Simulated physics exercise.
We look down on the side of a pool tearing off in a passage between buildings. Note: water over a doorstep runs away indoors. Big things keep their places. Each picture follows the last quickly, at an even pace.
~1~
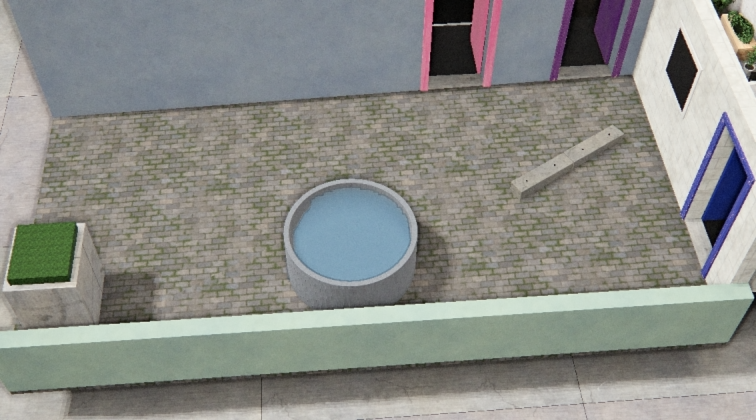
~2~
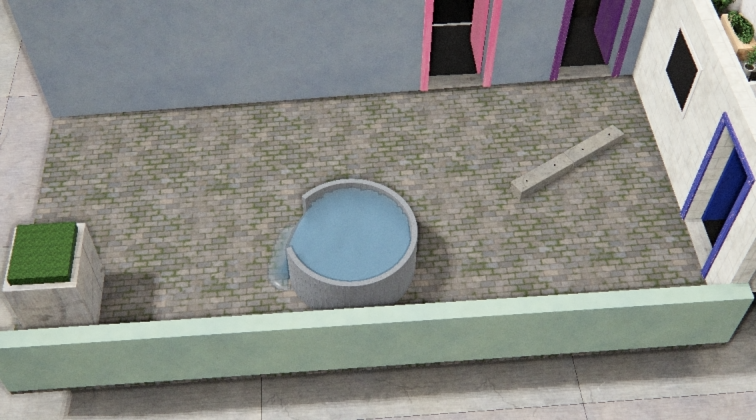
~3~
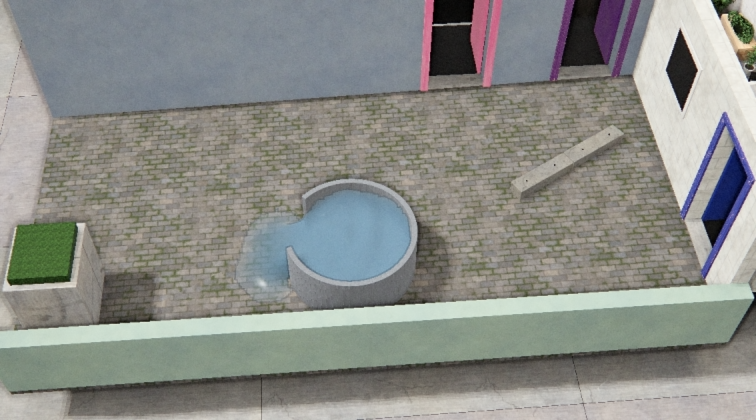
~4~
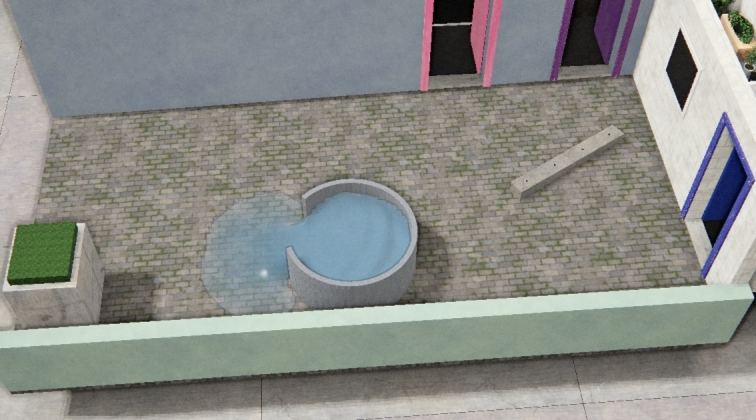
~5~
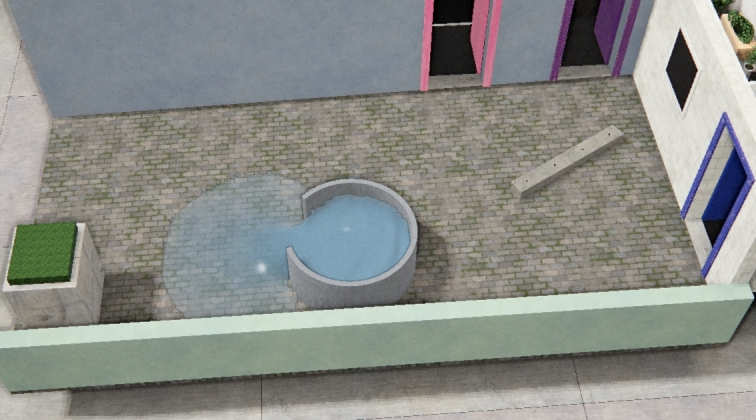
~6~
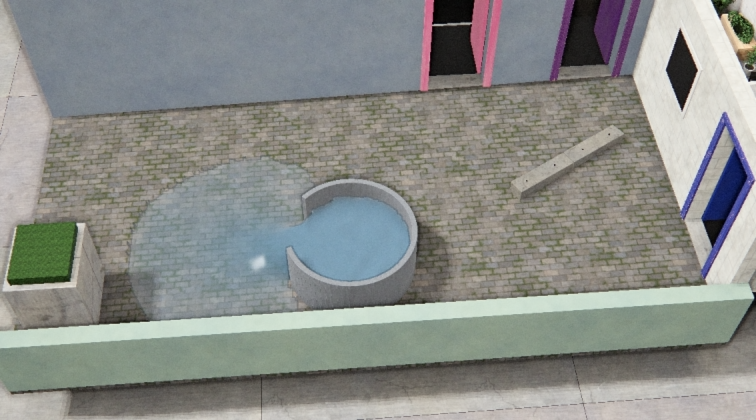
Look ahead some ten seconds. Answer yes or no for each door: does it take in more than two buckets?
Blue door: No; pink door: No; purple door: No.
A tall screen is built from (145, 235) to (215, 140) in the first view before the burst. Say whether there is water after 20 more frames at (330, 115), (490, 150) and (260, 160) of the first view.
Submerged, untouched, submerged.
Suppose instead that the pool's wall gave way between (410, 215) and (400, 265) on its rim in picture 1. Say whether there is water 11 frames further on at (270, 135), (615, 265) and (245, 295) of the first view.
Going through them, the first would be still bare, the next submerged and the last still bare.
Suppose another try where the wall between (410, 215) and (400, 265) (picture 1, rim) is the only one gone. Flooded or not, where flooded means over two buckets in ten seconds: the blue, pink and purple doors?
Result - blue door tops the mark, pink door does not reach it, purple door tops the mark.
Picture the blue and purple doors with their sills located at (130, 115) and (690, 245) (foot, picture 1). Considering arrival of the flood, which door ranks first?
My answer is the blue door.
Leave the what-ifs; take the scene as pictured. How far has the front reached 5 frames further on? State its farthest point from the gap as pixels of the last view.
Pixel estimate: (62, 158).
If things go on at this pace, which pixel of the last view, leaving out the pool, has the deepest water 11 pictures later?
Deepest spot: Around (111, 346).
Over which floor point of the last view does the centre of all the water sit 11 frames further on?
About (244, 252).
A moment on, water covers 35 % of the floor; the blue door not reached, the pink door not reached, the purple door not reached.
Next, water covers 35 % of the floor; the blue door not reached, the pink door not reached, the purple door not reached.
Then, water covers 35 % of the floor; the blue door not reached, the pink door not reached, the purple door not reached.
Later, water covers 35 % of the floor; the blue door not reached, the pink door not reached, the purple door not reached.
In the end, water covers 20 % of the floor; the blue door not reached, the pink door not reached, the purple door not reached.
